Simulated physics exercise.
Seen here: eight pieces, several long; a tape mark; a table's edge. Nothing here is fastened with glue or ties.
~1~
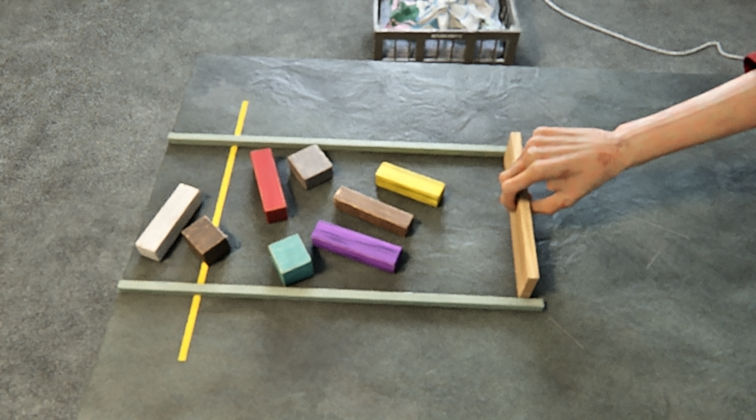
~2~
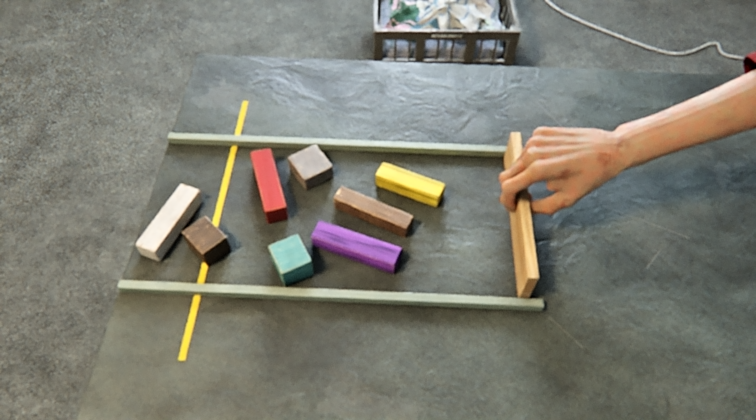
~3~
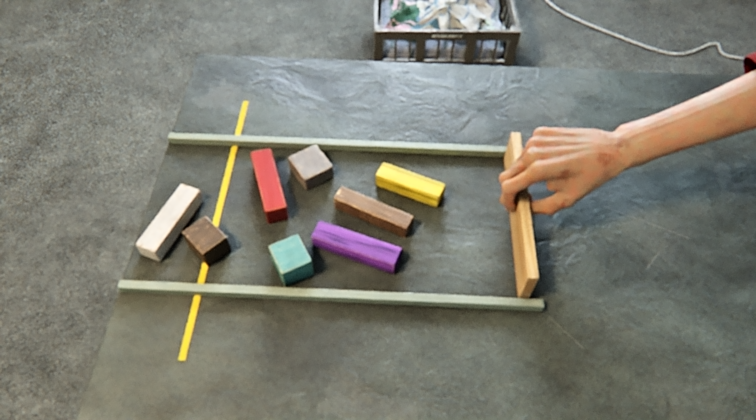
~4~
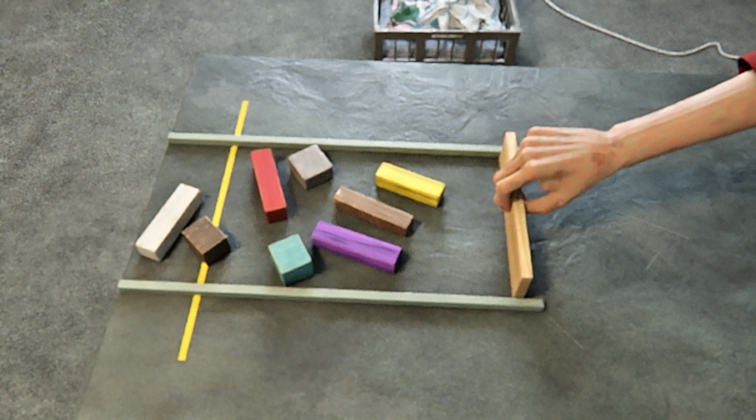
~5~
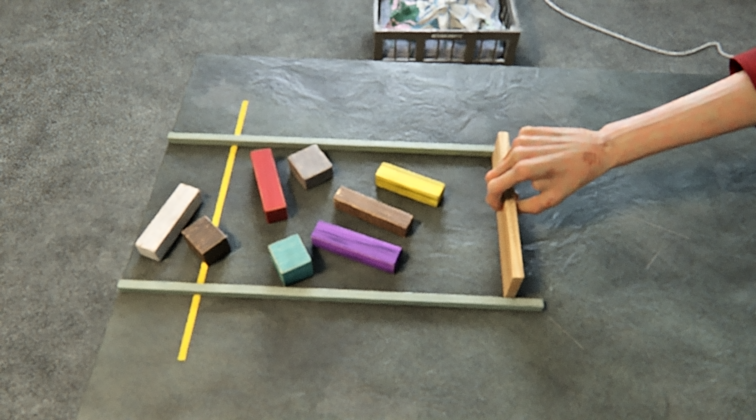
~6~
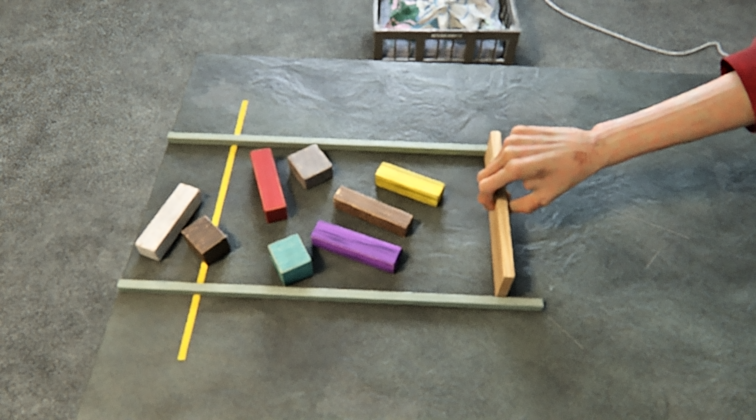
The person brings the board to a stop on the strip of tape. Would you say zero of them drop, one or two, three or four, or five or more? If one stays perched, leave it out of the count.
Turns out one or two get pushed past the edge and drop.
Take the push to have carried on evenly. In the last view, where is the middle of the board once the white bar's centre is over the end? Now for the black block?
Around (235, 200) first and around (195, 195) second.
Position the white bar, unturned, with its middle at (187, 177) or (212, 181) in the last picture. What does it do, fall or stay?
For the white bar: Gone and then gone.
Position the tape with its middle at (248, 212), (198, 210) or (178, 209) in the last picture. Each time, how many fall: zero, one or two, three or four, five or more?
For each place: None at all; one or two; 3 or 4.
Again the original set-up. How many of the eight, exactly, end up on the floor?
Count of fallen: 1.
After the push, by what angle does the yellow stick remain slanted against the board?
Close to 0°.
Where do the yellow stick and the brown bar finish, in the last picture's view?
I'd say approximately (218, 165) and then (195, 197).
Soon after, none off yet; white bar at rest near (170, 221); black block at rest near (206, 241); red stick at rest near (269, 184).
After that, none off yet; white bar at rest near (170, 221); black block at rest near (206, 241); red stick displaced about its own width near (228, 169).
In the end, the number that fall off is one or two; gone, white bar.
